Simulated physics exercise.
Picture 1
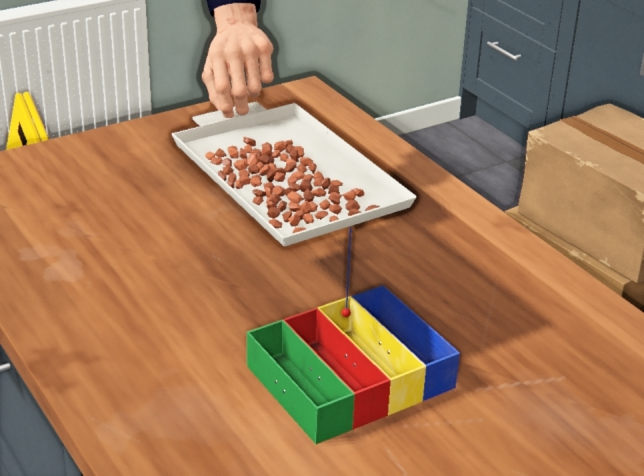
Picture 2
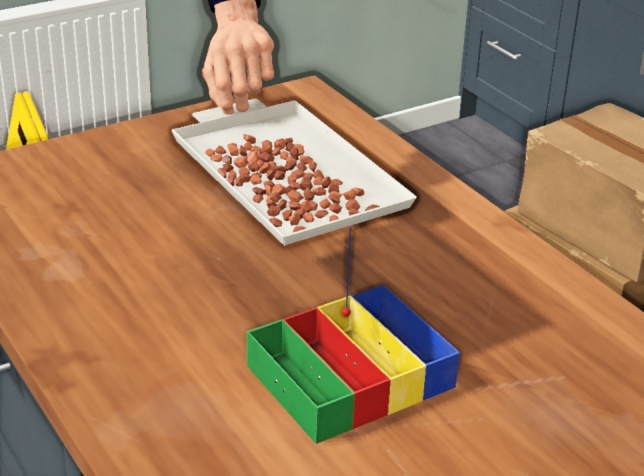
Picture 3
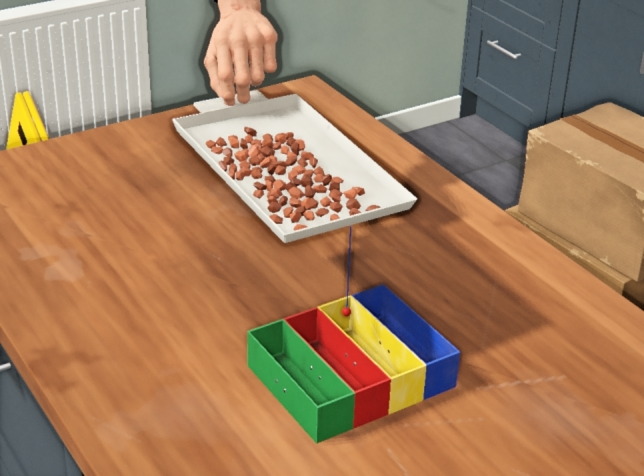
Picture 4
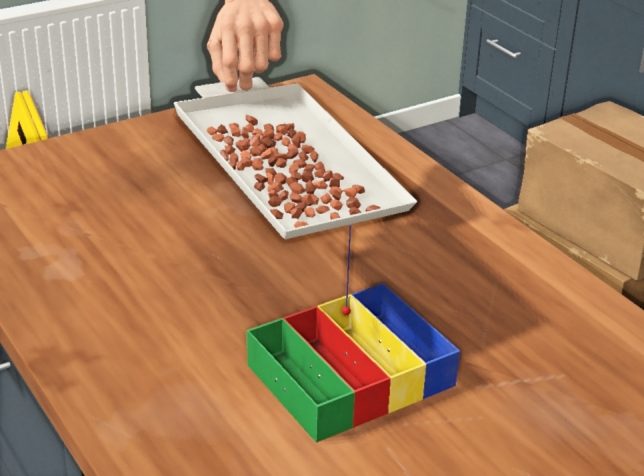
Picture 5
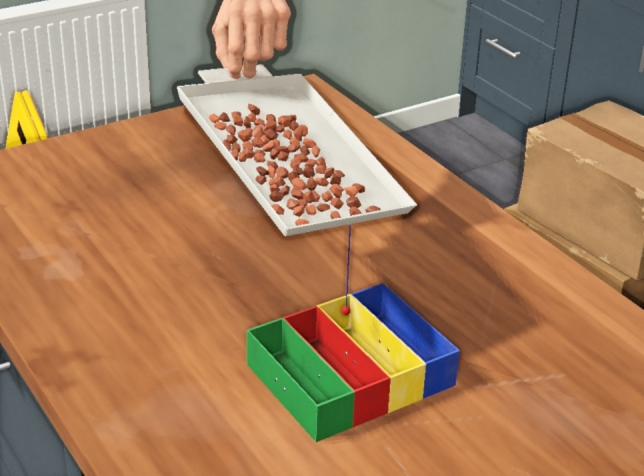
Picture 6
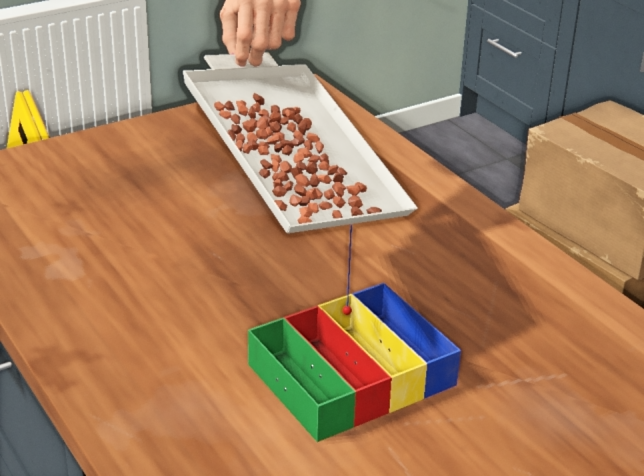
A hand at the top grips the far end of a white tray above a wooden table, seen from a fixed, raised view in a room with a radiator and dark cabinets. Reddish-brown bits lie on the tray, and a red bead hangs by a thread above a green, red, yellow and blue box. The hand slowly lifts the far end, steepening the tray slightly towards its lower right corner.
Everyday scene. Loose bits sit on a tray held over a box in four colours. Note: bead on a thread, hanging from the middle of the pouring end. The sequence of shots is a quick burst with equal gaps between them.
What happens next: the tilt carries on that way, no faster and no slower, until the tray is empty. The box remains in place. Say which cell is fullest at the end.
The blue cell is fullest at the end.
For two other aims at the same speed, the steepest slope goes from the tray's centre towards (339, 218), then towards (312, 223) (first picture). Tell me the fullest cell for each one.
First aim: The red one. Second aim: The green cell.
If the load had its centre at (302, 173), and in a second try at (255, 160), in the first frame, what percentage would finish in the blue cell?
About 40 % and 40 %.
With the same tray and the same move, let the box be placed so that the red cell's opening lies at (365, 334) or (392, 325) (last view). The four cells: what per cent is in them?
It comes to about 90 per cent the first time and about 100 per cent the second.
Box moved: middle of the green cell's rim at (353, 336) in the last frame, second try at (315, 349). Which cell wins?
The first time the yellow cell comes out on top, the second time the cell in blue.
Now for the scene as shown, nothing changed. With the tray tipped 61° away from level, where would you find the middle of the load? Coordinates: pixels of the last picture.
Somewhere near pixel (377, 187).
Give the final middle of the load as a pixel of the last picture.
Near (407, 339), more or less.
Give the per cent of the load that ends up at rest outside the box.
About 50 per cent.
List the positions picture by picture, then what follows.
In the first picture, corners of the pouring end at (285, 234) and (410, 196), level; middle of the load at (279, 177), bits of crushed brick; bead on its thread at (346, 313); green cell at (335, 415); red cell at (371, 401); yellow cell at (407, 387); blue cell at (441, 373).
In the second picture, corners of the pouring end at (285, 233) and (410, 196), level; middle of the load at (279, 175).
In the third picture, corners of the pouring end at (286, 231) and (411, 198), tipped barely, lowest at the right corner; middle of the load at (280, 171).
In the fourth picture, corners of the pouring end at (287, 228) and (411, 200), tipped a little, lowest at the right corner; middle of the load at (281, 163).
In the fifth picture, corners of the pouring end at (289, 225) and (411, 203), tipped a little, lowest at the right corner; middle of the load at (283, 156).
In the sixth picture, corners of the pouring end at (292, 223) and (412, 206), tipped clearly, lowest at the right corner; middle of the load at (287, 151); green cell at (336, 413); red cell at (372, 398); yellow cell at (408, 384); blue cell at (442, 371).
Soon after the last picture, tray tipped steeply; nearly all on the tray; a small part falling or outside the box.
A little later, tray tipped right over; about a quarter on the tray; about a quarter in the blue cell; a small part in the yellow cell; about half falling or outside the box.
Later still, tray tipped past a quarter turn; about half in the blue cell; a small part in the yellow cell; about half falling or outside the box.
At rest, tray tipped past a quarter turn; about half in the blue cell; a small part in the yellow cell; none in the green cell; none in the red cell; about half outside the box.
